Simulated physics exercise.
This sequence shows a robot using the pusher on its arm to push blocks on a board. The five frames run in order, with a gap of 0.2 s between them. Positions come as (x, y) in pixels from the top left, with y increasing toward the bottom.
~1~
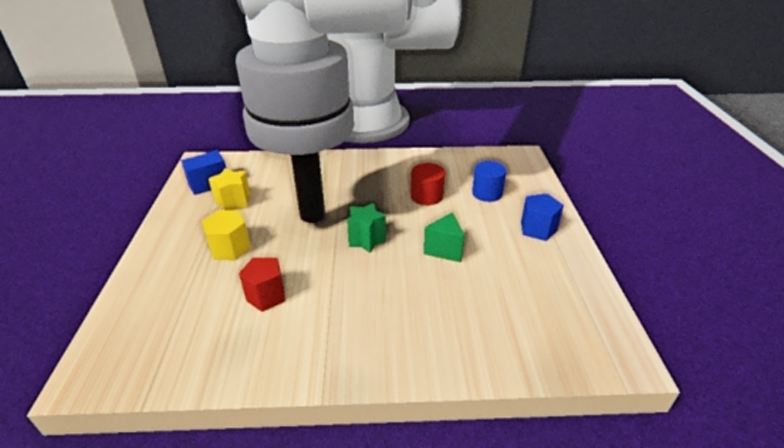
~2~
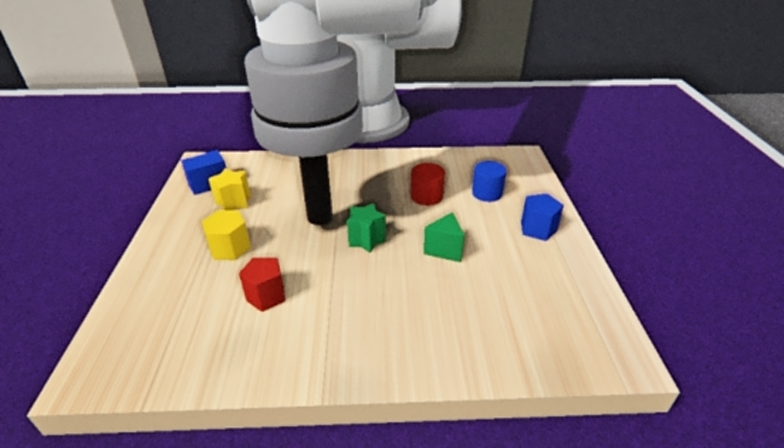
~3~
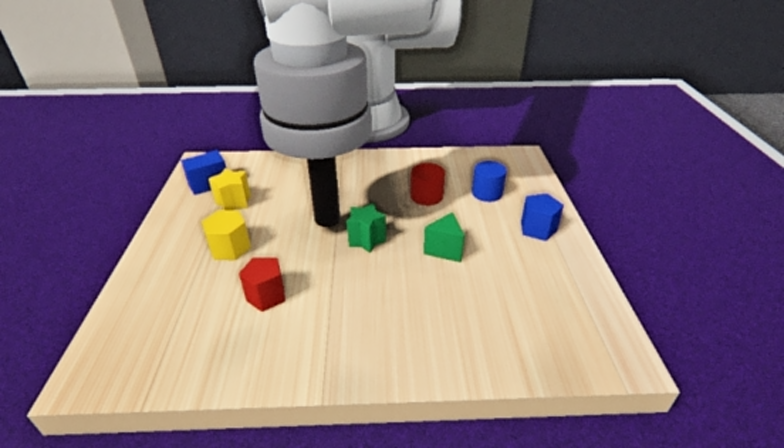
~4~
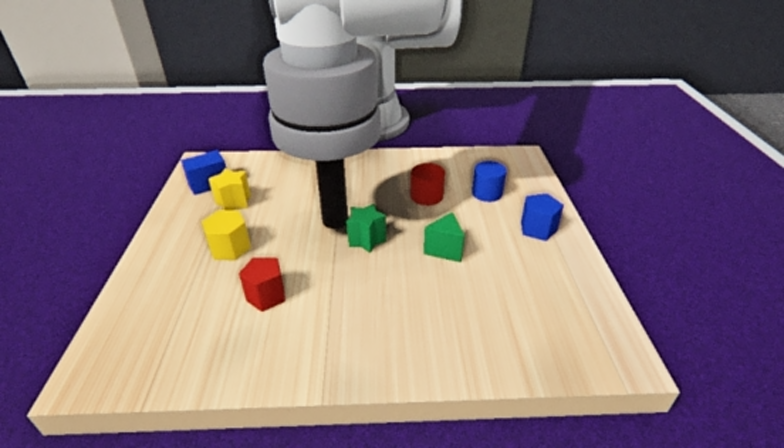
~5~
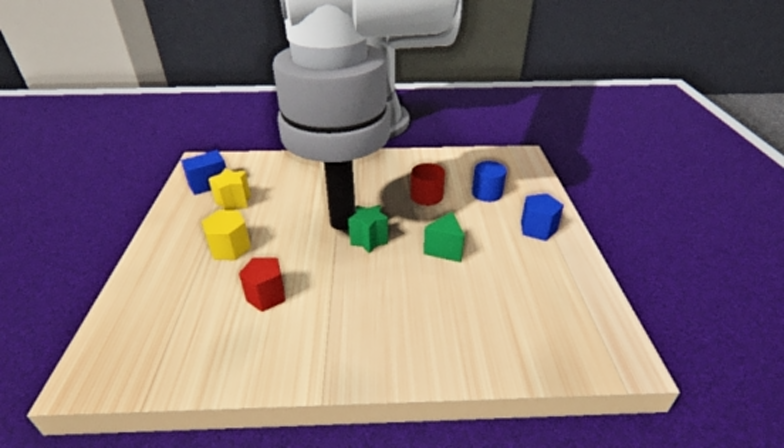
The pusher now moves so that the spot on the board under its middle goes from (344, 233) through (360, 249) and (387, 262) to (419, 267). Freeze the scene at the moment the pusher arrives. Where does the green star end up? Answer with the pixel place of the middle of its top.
Around pixel (420, 222).
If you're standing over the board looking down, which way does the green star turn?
Rotation: Counter-clockwise.
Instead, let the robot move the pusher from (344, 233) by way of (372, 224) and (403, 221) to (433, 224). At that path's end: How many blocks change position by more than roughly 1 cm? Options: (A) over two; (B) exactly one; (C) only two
Letter B.
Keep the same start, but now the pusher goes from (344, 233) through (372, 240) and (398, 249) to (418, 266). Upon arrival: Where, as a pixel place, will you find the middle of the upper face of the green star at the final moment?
It should be at about (448, 246).
The first path, step by step. One third of the way, pusher (360, 239); green star (387, 221), turned 20° anticlockwise.
Two thirds of the way, pusher (387, 251); green star (408, 223), turned 60° anticlockwise.
At the end, pusher (420, 256); green star (420, 222), turned 105° anticlockwise; green triangular block (457, 220), turned 35° clockwise.
